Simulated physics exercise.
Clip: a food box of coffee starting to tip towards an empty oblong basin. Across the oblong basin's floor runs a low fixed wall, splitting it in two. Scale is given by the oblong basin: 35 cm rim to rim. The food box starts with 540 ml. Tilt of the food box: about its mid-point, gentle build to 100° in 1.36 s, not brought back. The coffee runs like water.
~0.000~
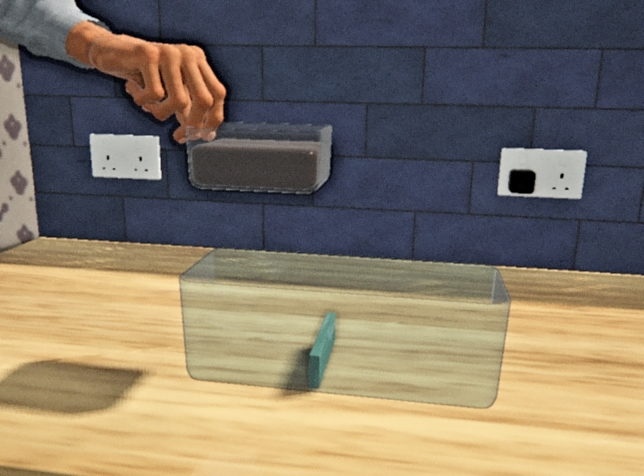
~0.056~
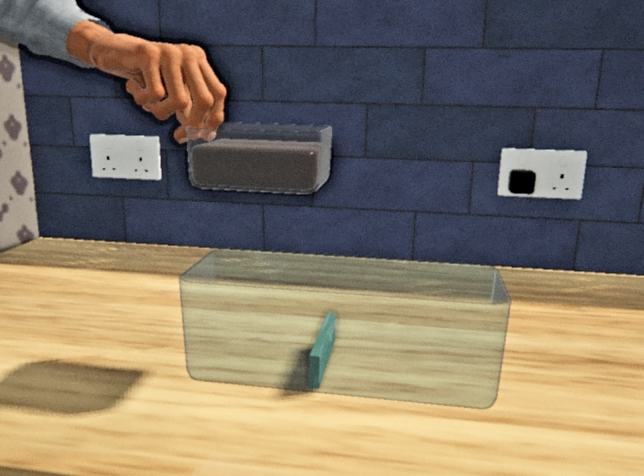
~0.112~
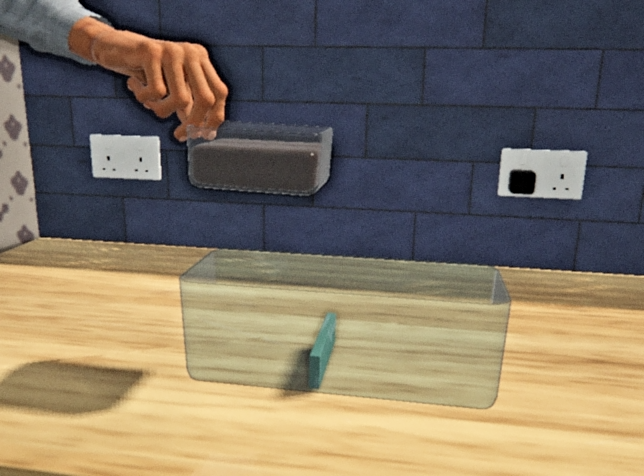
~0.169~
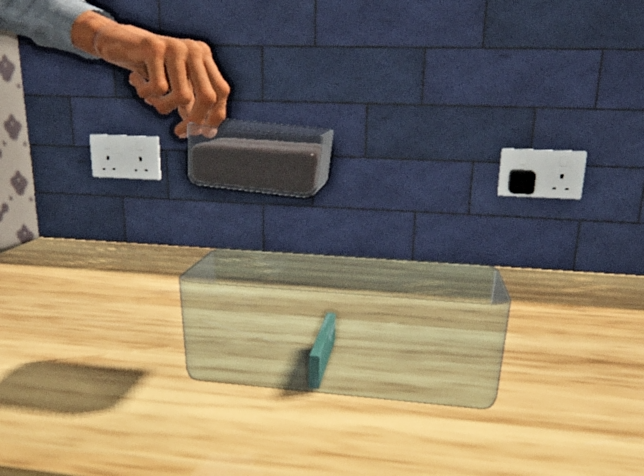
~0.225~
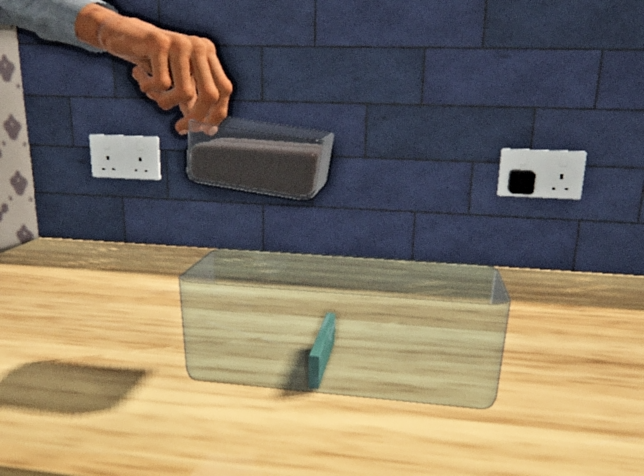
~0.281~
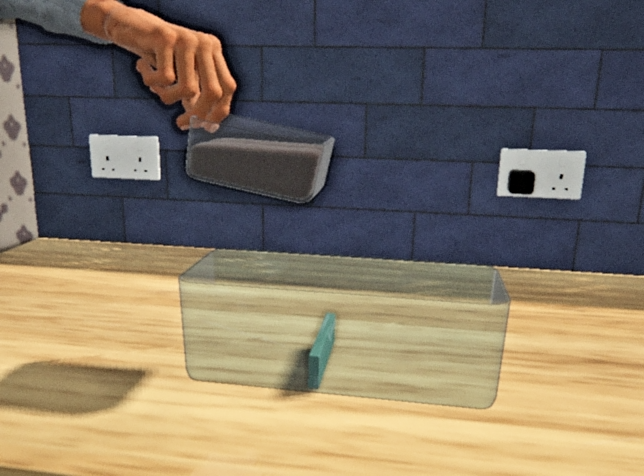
A clear box of dark coffee, held by a hand above an empty see-through basin with a small teal divider, stayed nearly still at first, then slowly tilted slightly down to the right.
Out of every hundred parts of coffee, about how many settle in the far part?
About 85 out of 100.
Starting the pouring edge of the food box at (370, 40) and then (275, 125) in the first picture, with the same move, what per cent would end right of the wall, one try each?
First 95, then 60 per cent.
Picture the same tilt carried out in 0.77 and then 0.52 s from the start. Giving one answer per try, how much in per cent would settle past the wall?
It comes to 75 per cent, and then 80 per cent.
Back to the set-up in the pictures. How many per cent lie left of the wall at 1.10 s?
Left share: Approx. 3 %.
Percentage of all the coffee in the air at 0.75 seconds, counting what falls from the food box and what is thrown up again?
Near 32 per cent at that time.
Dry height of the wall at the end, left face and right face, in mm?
It's around 36 mm on the left side and around 22 mm on the right side.
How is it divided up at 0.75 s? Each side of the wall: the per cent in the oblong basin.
About 0 % left, 16 % right.
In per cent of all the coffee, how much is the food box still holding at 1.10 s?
Around 12 in a hundred.
Then, 0.75 s in, the tilt is 59° and 51 per cent is still to pour, 0 is left of the wall and 16 right of it.
Then, 1.10 s in, the tilt is 91° and 12 per cent is still to pour, 3 is left of the wall and 77 right of it.
Then, 1.47 s in, the tilt is 100° and 1 per cent is still to pour, 12 is left of the wall and 85 right of it.
Then, 1.86 s in, the tilt is 100° and 0 per cent is still to pour, 14 is left of the wall and 85 right of it.
Finally, 14 per cent lies left of the wall, 85 right of it and 1 outside.
